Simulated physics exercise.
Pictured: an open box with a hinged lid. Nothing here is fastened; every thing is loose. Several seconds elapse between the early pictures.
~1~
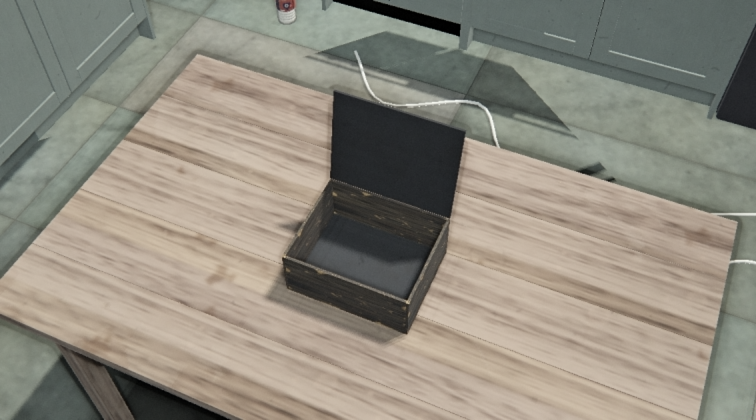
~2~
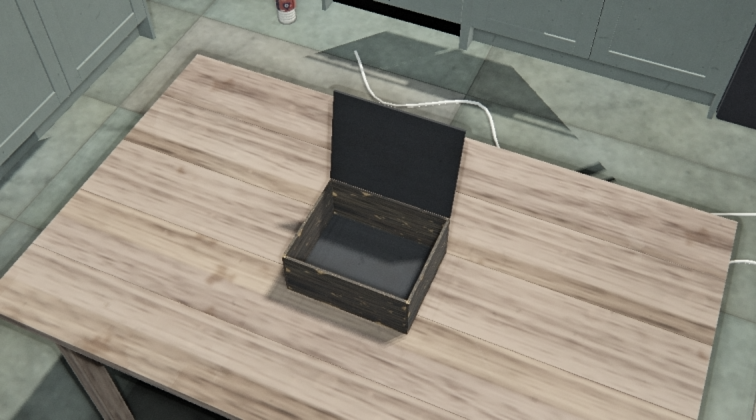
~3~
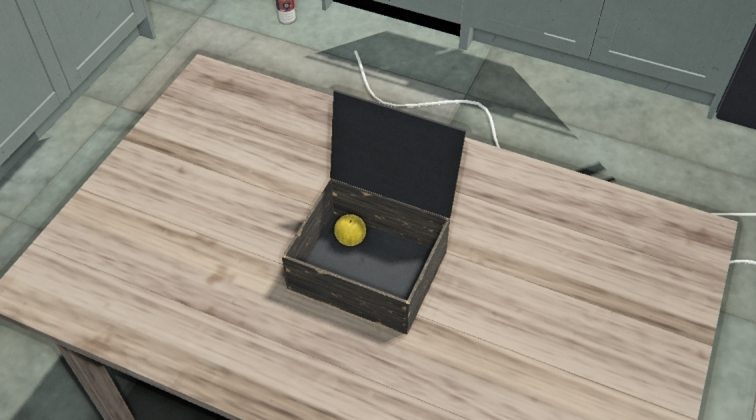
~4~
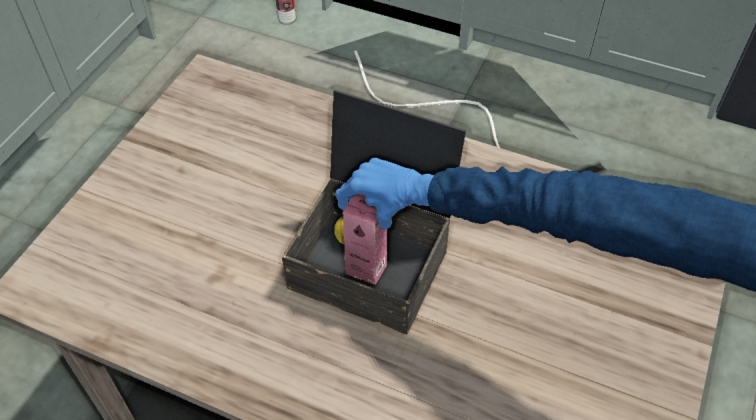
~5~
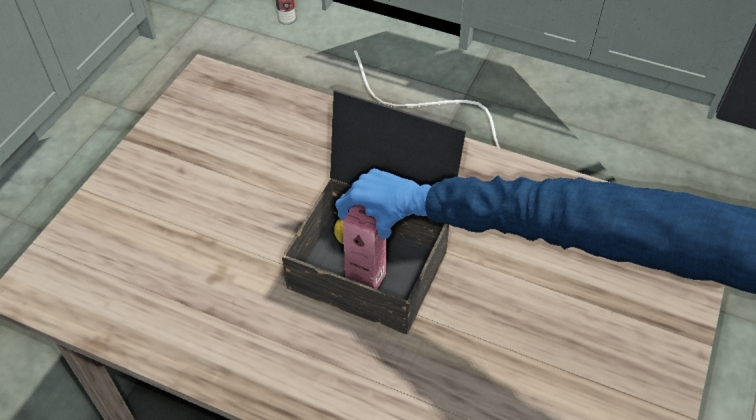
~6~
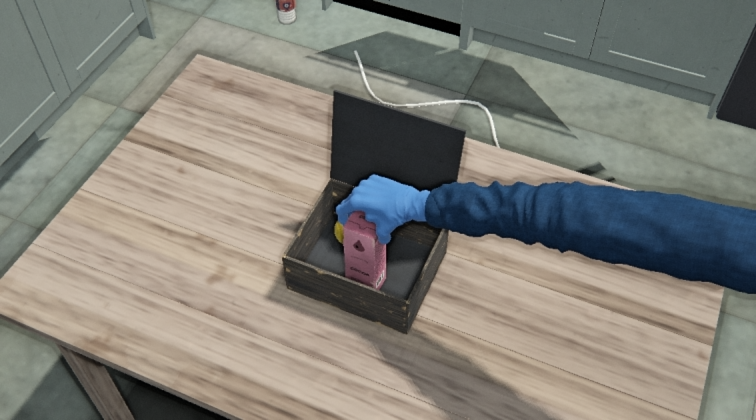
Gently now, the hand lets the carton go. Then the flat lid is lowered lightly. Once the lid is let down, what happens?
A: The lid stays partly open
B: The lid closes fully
A, the lid stays partly open.
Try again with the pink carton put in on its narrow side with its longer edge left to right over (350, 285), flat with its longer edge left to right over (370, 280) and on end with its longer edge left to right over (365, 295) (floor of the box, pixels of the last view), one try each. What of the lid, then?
At first it manages to shut, the second time it manages to shut, and the third time it fails to shut.
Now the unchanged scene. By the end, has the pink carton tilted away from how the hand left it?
In the end, it keeps its orientation.
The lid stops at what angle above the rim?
Near 40°.
Then, 1.30 s after the last picture, lid 82° above the rim.
Then, 1.60 s after the last picture, lid 58° above the rim.
At rest, lid 39° above the rim; both in place. Seen from the same camera at the end, pink carton near (365, 254).
